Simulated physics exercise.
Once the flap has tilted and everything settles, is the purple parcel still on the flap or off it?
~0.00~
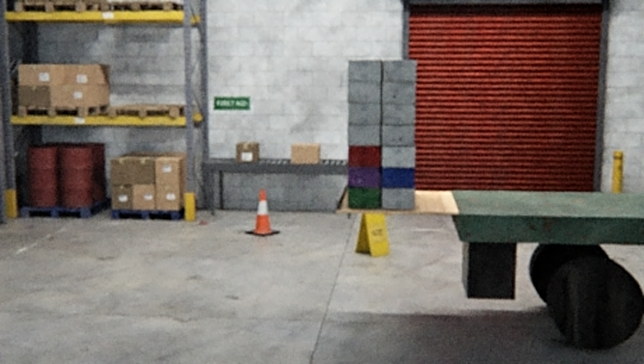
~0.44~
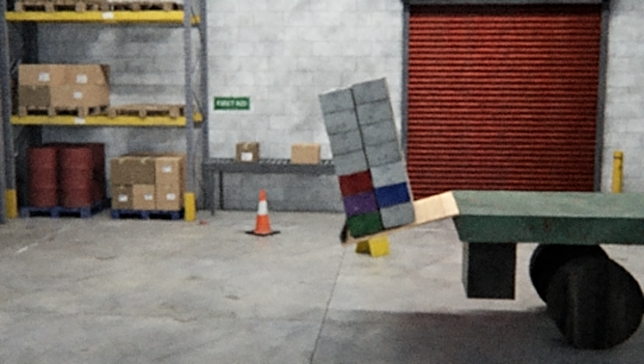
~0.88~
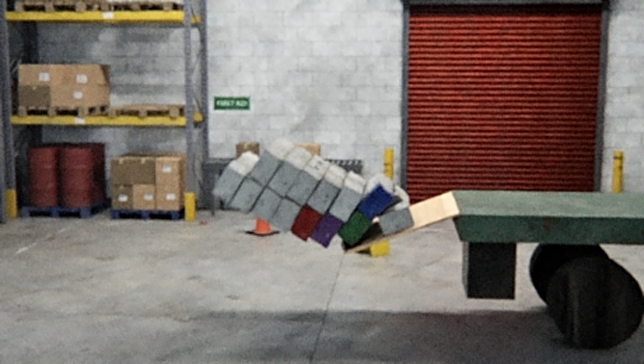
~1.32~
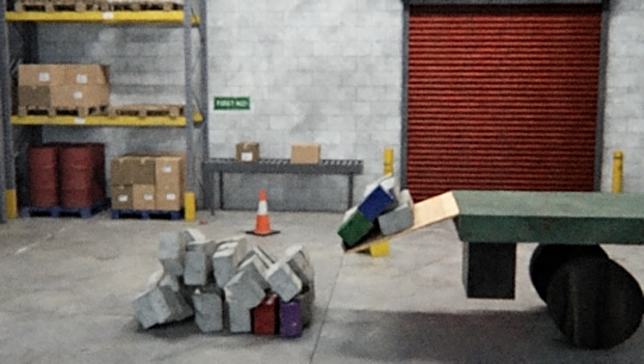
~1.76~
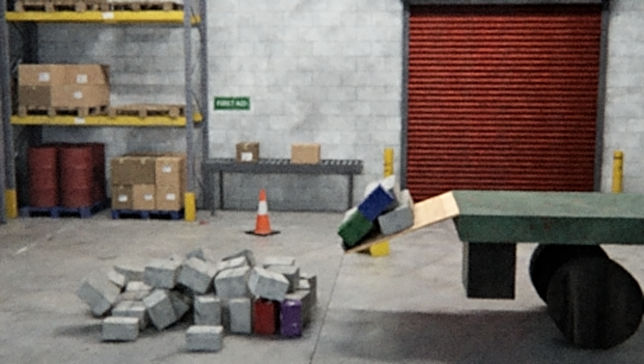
The purple parcel ends up off the flap. It goes over to the left with the toppling stack and lies on the floor beside the red one.
